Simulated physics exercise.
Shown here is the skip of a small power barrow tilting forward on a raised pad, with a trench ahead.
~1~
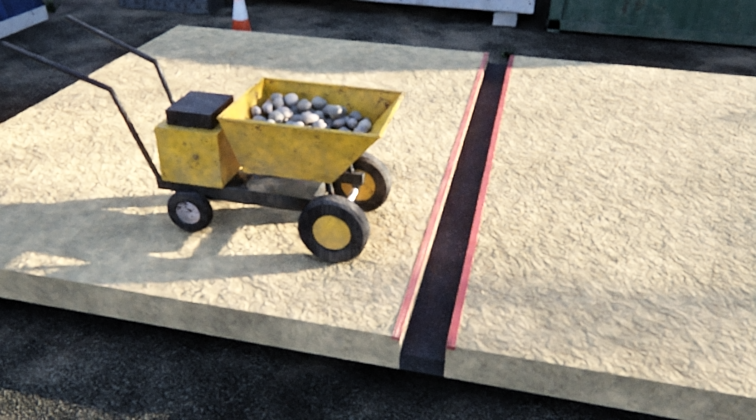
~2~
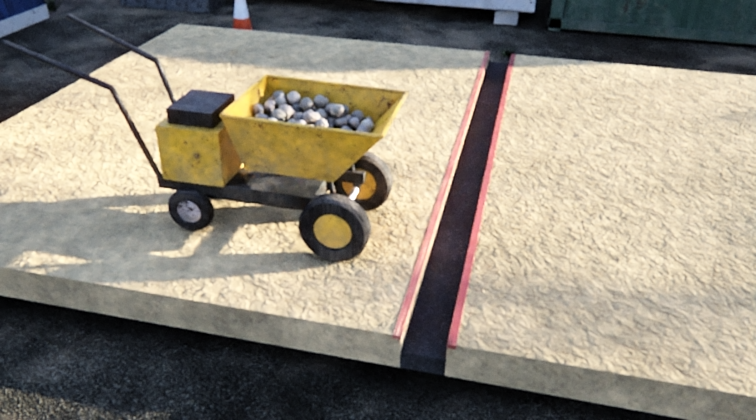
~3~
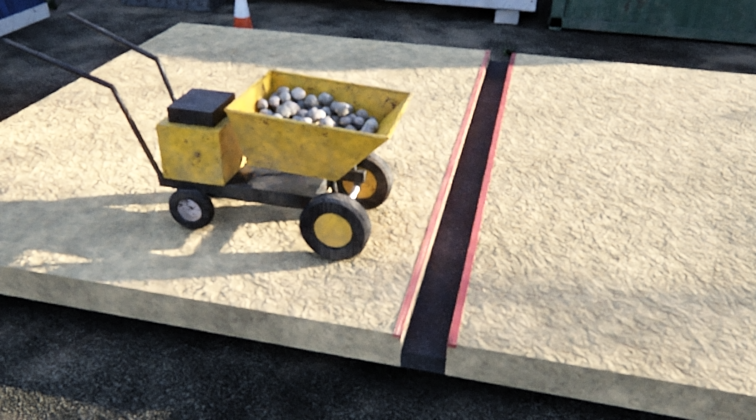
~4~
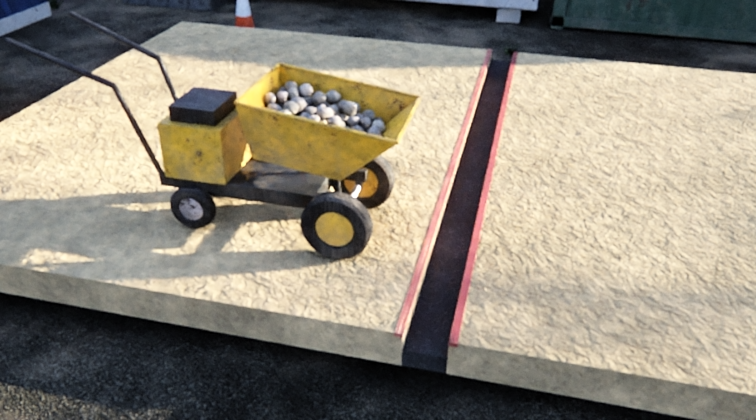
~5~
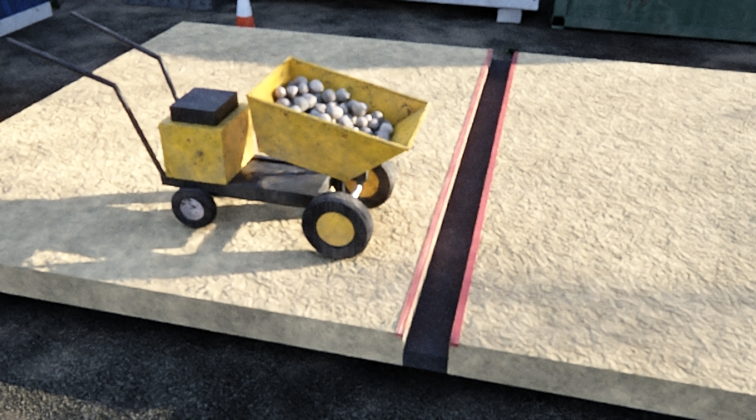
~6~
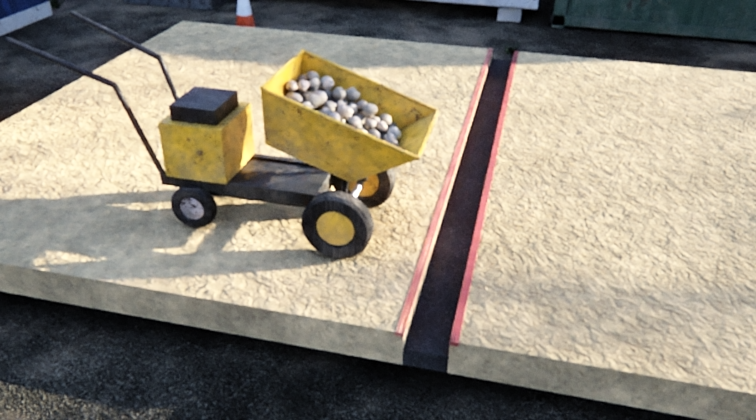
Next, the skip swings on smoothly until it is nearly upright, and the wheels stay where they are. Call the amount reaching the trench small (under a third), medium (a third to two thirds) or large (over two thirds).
Small.
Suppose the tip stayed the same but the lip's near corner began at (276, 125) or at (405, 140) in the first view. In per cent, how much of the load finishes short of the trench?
That would be roughly 50 in a hundred and then roughly 0 in a hundred.
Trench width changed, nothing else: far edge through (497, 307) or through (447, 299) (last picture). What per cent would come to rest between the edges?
60 % and 0 %, give or take.
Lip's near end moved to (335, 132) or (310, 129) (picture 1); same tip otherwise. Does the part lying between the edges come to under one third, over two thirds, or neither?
First: In the middle band. Second: One to two thirds.
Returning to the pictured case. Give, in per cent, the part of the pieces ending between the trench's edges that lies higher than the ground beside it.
My guess is some 5 per cent.
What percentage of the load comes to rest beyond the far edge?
That share comes out near 65 in a hundred.
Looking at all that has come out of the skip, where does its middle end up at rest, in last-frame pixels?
About (507, 245).
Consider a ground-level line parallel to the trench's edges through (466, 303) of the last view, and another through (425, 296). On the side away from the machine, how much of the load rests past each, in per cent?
That's 60 in a hundred for the first and 80 in a hundred for the second.
Shortly afterwards, skip tipped steeply; the whole lot in the skip.
Next, skip tipped right over; near two thirds in the skip; a little in or heaped over the trench; near a quarter beyond it; only a few falling.
Some moments later, skip tipped right over; near a quarter in the skip; a little in or heaped over the trench; near two thirds beyond it.
In the end, skip tipped right over; near a quarter in the skip; near a quarter in or heaped over the trench; near two thirds beyond it.
